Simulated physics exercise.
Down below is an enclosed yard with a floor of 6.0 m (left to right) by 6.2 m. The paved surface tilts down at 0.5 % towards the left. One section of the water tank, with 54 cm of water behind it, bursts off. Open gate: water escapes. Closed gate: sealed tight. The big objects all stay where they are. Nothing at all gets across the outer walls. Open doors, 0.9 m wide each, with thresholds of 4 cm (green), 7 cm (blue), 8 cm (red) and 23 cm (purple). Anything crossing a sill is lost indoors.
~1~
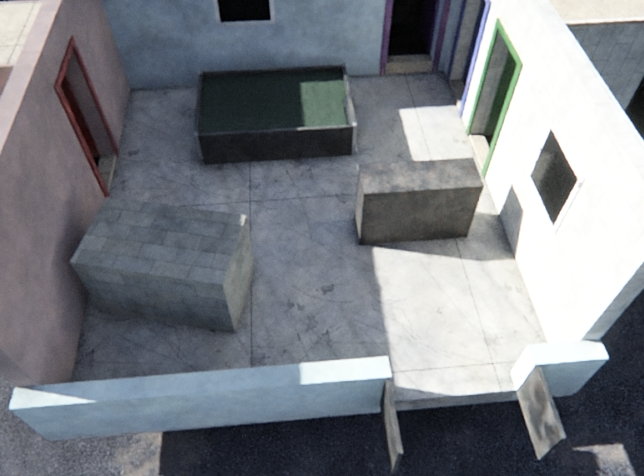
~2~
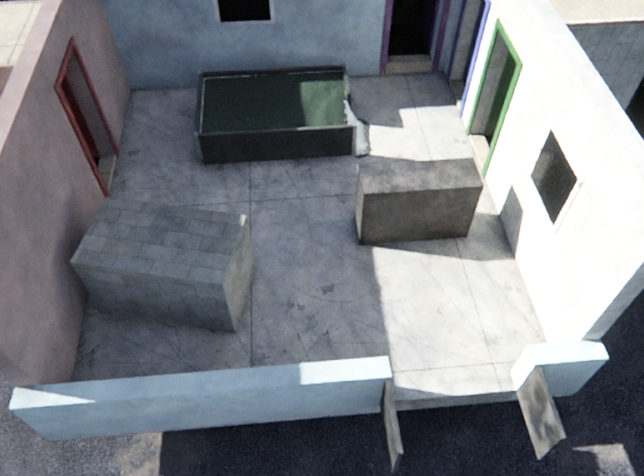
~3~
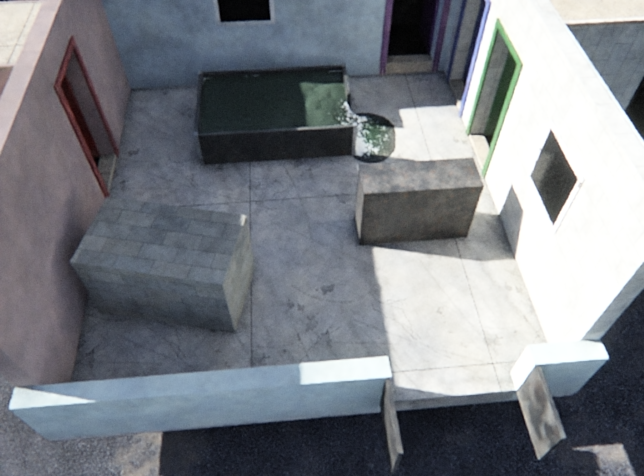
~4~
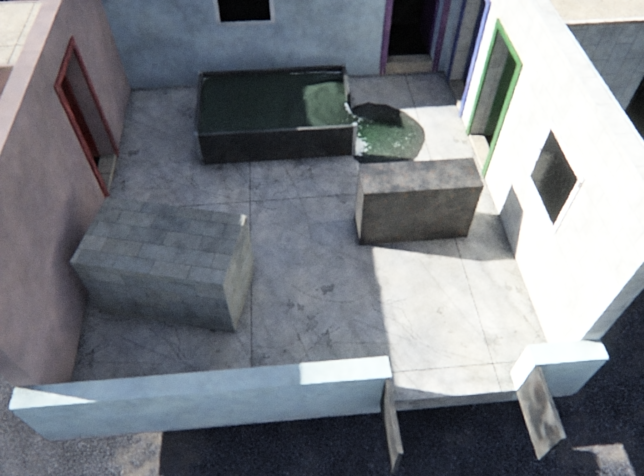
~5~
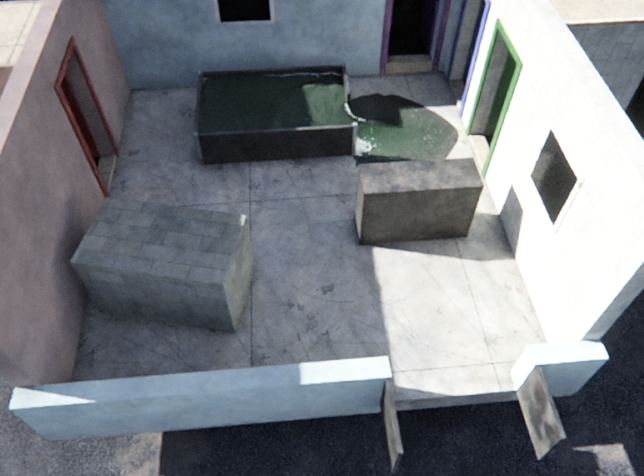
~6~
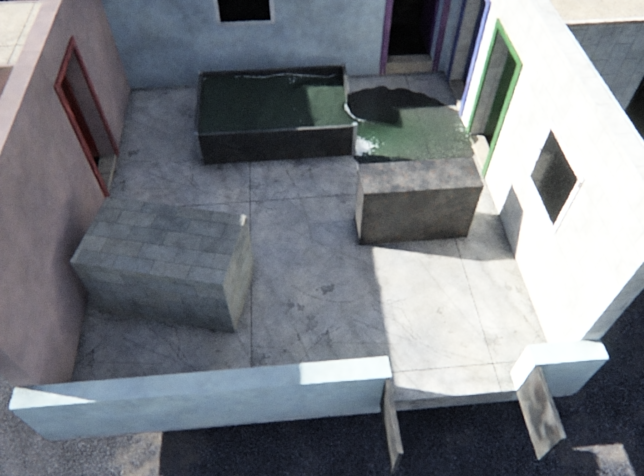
At first, dark green water sits still in a rectangular tank at the back of a walled yard with two large blocks on its floor. Water then pours out through the tank's right side, foaming at the gap, and spreads rightward in a widening dark green sheet behind the right-hand block.
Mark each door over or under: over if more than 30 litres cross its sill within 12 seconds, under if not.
Marks: Green door: Over; blue door: Over; red door: Under; purple door: Under.
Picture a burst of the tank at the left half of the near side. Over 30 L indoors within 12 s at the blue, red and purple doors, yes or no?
Then blue does not exceed it, red does not exceed it, purple does not exceed it.
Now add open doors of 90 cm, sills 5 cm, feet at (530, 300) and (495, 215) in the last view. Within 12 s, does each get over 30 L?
In the order given, lower then higher.
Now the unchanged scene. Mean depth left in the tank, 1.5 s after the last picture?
It averages close to 36 centimetres.
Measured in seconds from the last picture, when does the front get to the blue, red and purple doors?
Blue 0.2 s, red 6.5 s, purple 0.5 s.
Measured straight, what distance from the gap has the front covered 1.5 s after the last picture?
Distance: Approx. 4.2 m.
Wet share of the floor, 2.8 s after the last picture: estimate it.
35 %.
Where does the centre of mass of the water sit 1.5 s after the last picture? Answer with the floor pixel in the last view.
Near (323, 131).
Then, 0.7 s after the last picture water covers 20 % of the floor and is deepest (28 cm) near (363, 141); green door 12 cm at the sill, 38 L in, blue door 16 cm at the sill, 7 L in, red door not reached, purple door 1 cm at the sill, 0 L in.
Then, 1.5 s after the last picture water covers 25 % of the floor and is deepest (28 cm) near (443, 73); green door 16 cm at the sill, 122 L in, blue door 17 cm at the sill, 39 L in, red door not reached, purple door 9 cm at the sill, 0 L in.
Then, 2.8 s after the last picture water covers 35 % of the floor and is deepest (21 cm) near (443, 73); green door 16 cm at the sill, 242 L in, blue door 15 cm at the sill, 92 L in, red door not reached, purple door 10 cm at the sill, 0 L in.
Then, 6.3 s after the last picture water covers 50 % of the floor and is deepest (13 cm) near (443, 73); green door 11 cm at the sill, 397 L in, blue door 9 cm at the sill, 135 L in, red door not reached, purple door 9 cm at the sill, 0 L in.
Then, 11.3 s after the last picture water covers 85 % of the floor and is deepest (8 cm) near (443, 73); green door 7 cm at the sill, 469 L in, blue door 6 cm at the sill, 140 L in, red door 2 cm at the sill, 0 L in, purple door 6 cm at the sill, 0 L in.
